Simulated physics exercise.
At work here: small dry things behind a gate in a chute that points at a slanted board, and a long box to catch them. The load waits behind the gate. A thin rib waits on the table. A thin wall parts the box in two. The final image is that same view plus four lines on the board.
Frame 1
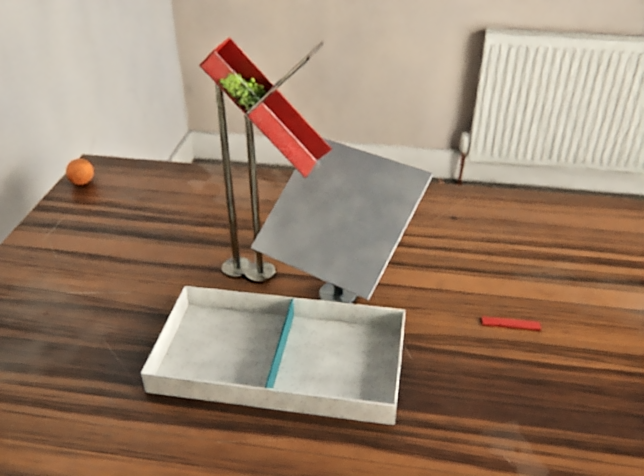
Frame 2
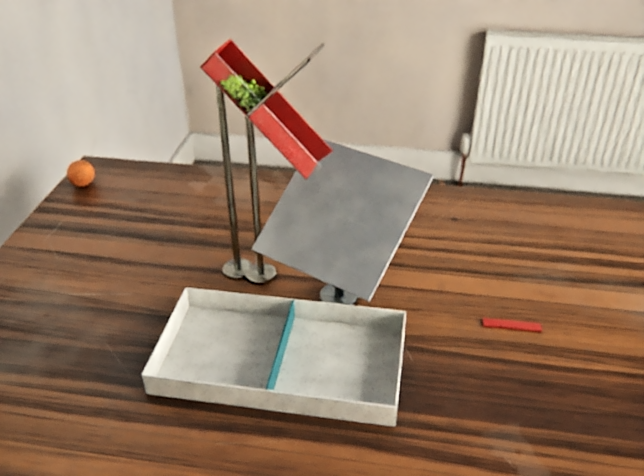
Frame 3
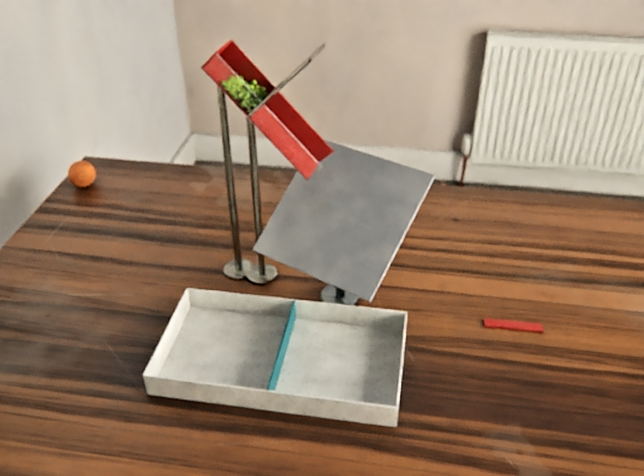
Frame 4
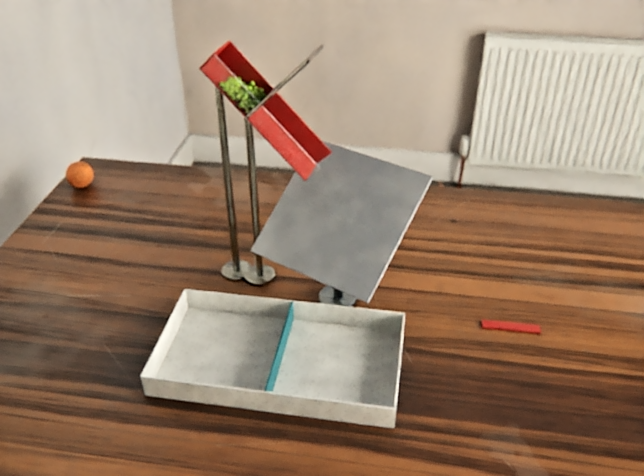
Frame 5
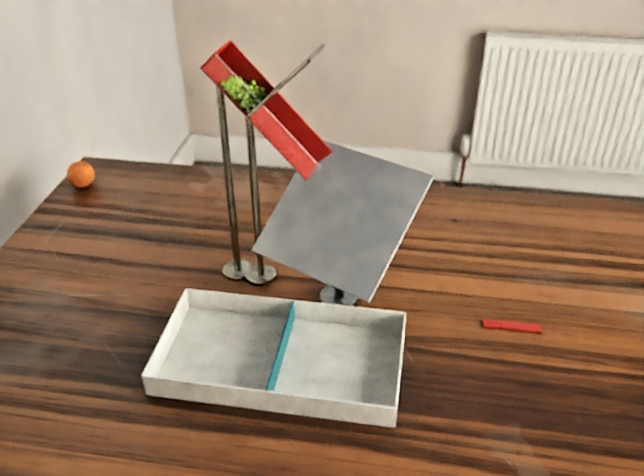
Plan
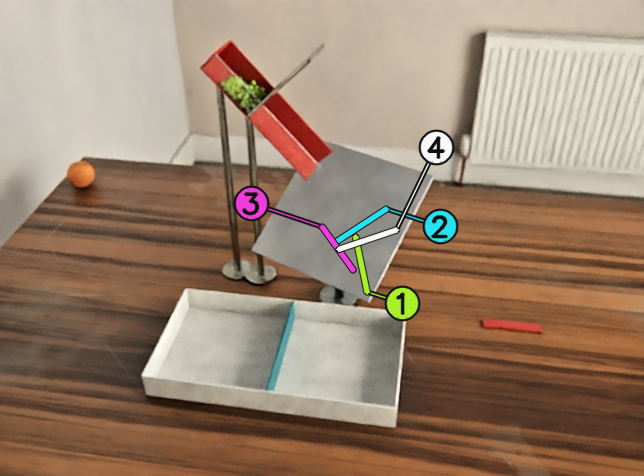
A red chute holding small green pieces stays still above a tilted grey board and divided box.
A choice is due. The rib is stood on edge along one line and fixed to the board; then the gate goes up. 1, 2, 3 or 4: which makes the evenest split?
4 beats the others.
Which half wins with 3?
The right half.
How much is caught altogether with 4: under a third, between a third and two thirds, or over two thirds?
Over two thirds.
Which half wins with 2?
Left.
On the marked copy, line 1 from (355, 236) to (367, 292); line 2 from (386, 209) to (335, 241); line 3 from (322, 227) to (353, 269); line 4 from (396, 230) to (338, 249).
If 1 is chosen, of what is caught, about a tenth in the left half, almost all in the right.
If 2 is chosen, of what is caught, the larger part in the left half, roughly a quarter in the right.
If 3 is chosen, of what is caught, about a tenth in the left half, almost all in the right.
If 4 is chosen, of what is caught, roughly half in the left half, roughly half in the right.
